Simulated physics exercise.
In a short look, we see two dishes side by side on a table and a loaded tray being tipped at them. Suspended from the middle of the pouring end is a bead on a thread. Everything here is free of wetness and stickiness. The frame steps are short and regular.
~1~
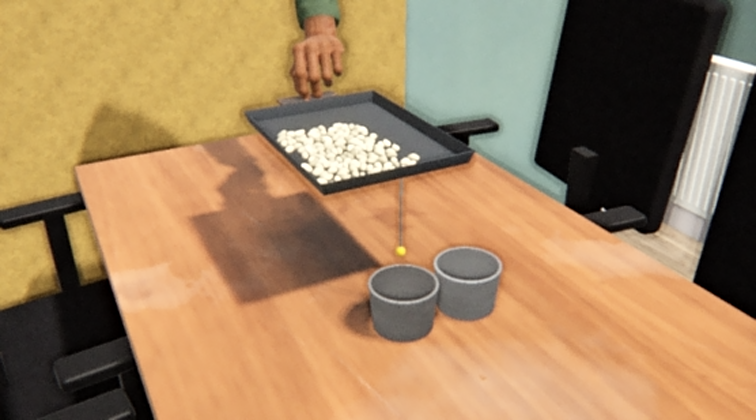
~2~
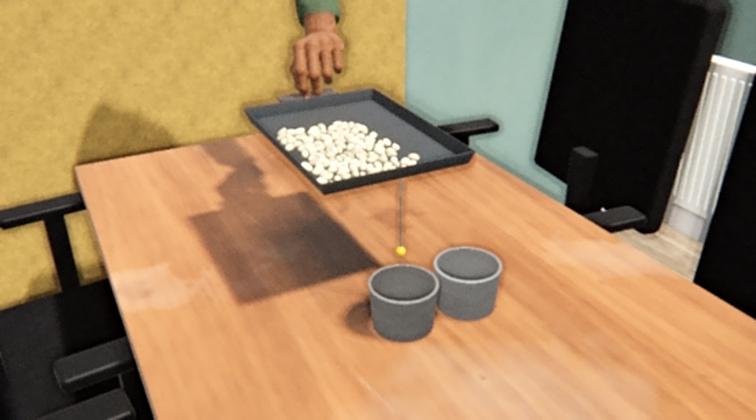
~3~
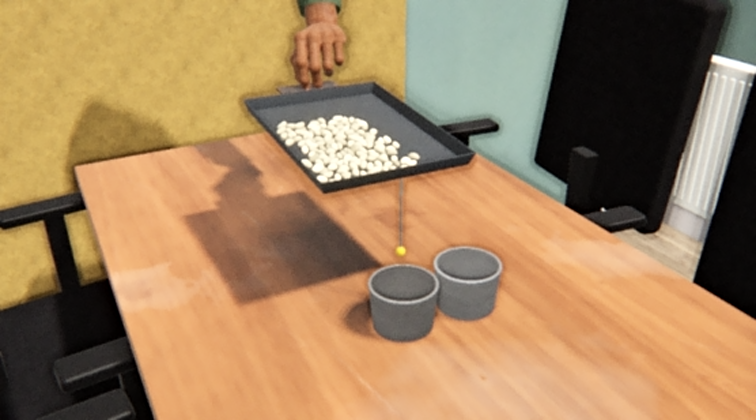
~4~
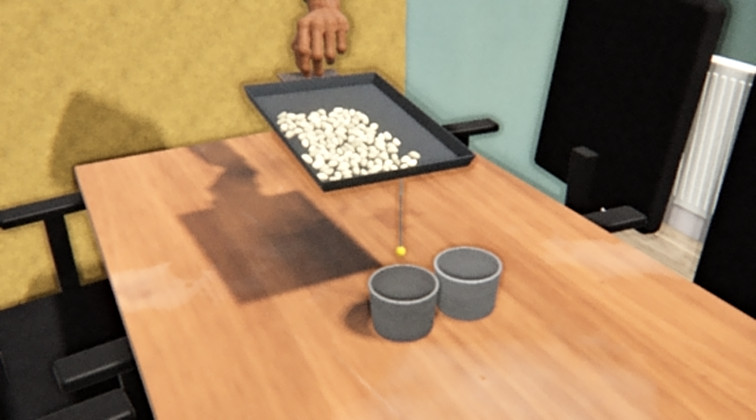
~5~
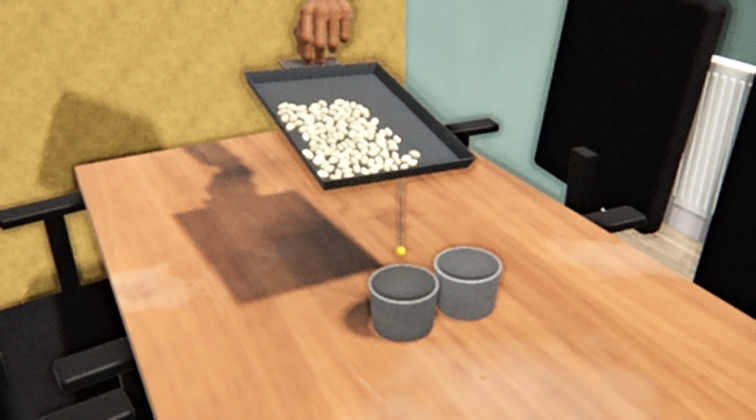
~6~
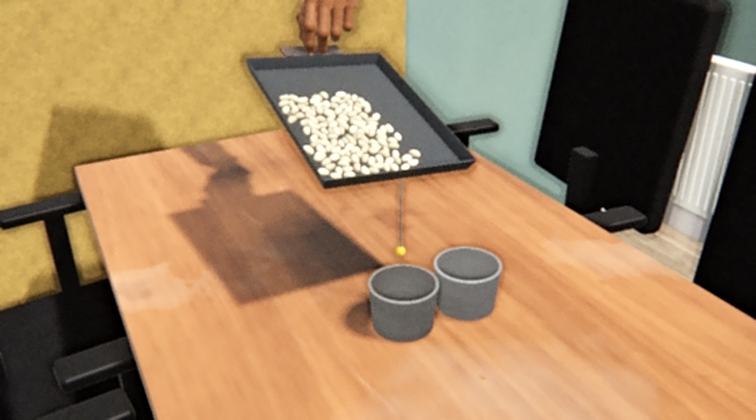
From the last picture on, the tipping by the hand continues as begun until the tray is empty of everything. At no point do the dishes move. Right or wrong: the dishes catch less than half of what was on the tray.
Wrong - they catch more than half.
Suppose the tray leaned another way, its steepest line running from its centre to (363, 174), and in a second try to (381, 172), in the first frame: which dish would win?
Case one goes to the left-side dish, case two to the left-side dish.
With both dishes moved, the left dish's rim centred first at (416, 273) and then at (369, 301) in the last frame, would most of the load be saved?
At place one in excess of half; at place two not up to half.
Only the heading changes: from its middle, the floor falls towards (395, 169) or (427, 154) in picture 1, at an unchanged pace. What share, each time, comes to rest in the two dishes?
I'd put it at some 60 % and then some 30 %.
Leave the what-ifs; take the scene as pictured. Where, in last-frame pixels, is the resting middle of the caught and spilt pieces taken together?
The centre settles at about (463, 299).
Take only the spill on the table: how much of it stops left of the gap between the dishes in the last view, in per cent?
Close to 20 per cent.
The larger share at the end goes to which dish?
The one to the right.
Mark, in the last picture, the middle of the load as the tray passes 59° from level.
Somewhere around pixel (411, 157) in the last picture.
Shortly afterwards, tray tipped steeply; all but a few on the tray; only a few outside both; only a few in the air.
Next, tray tipped right over; near half on the tray; only a few in the left dish; a little in the right dish; a little outside both; near a quarter in the air.
Some moments later, tray tipped past a quarter turn; near a quarter in the left dish; near half in the right dish; near a third outside both.
In the end, tray tipped past a quarter turn; near a quarter in the left dish; near half in the right dish; near a third outside both.
